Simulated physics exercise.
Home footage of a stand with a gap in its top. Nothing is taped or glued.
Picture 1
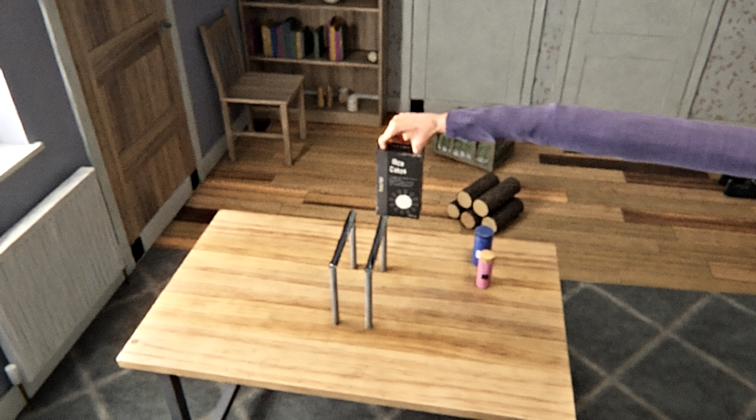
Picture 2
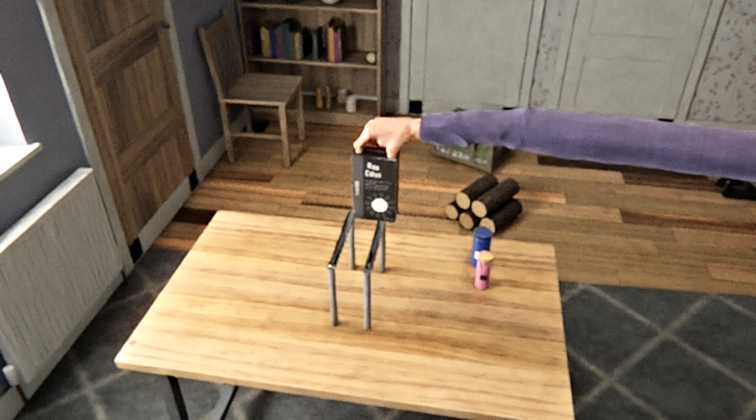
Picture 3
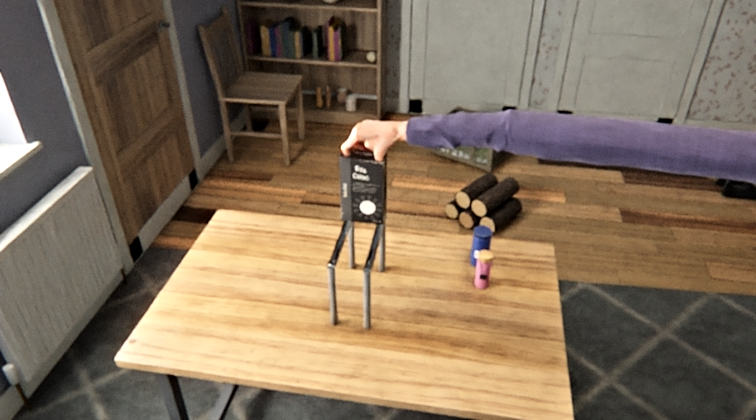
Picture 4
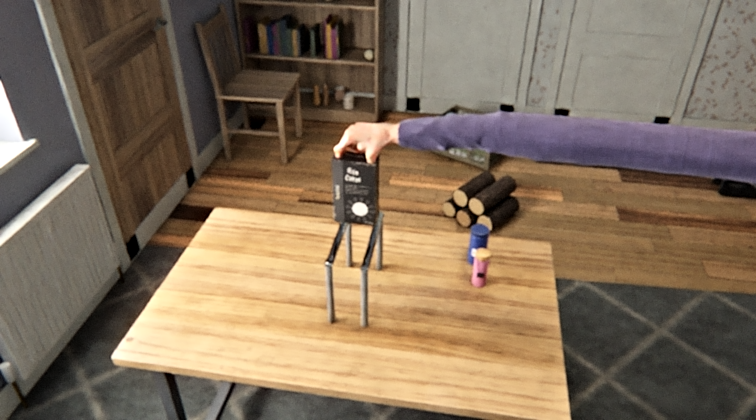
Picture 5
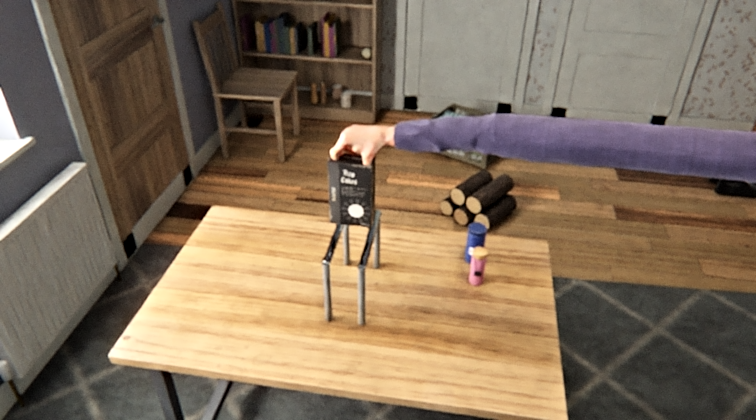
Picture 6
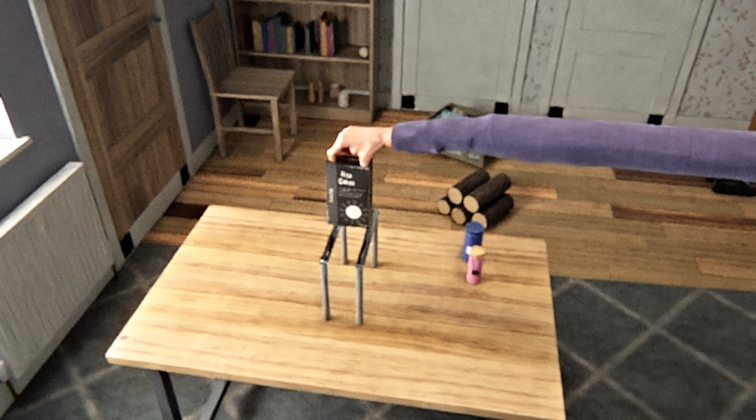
A hand in a purple sleeve reaches in from the right over a pale wooden table, seen from above in a room with a door, chair and bookshelf behind. It grips a black packet by its top near a dark metal stand with a gap, while blue and pink containers stand to the right. The hand carries the packet left, slows and holds it above the gap as the camera drifts very slightly.
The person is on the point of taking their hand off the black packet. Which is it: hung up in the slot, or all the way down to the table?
The gap holds it.
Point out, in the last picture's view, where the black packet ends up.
End point in the final view: About (350, 204).
Then, 0.20 s past the last view, black packet displaced a little near (350, 205).
Then, 0.60 s past the last view, black packet resting near (350, 205).
Finally, moved from the start, black packet; the other 2 still in place. Final places as the last picture's camera would see them, black packet near (350, 204). The packet lodges.
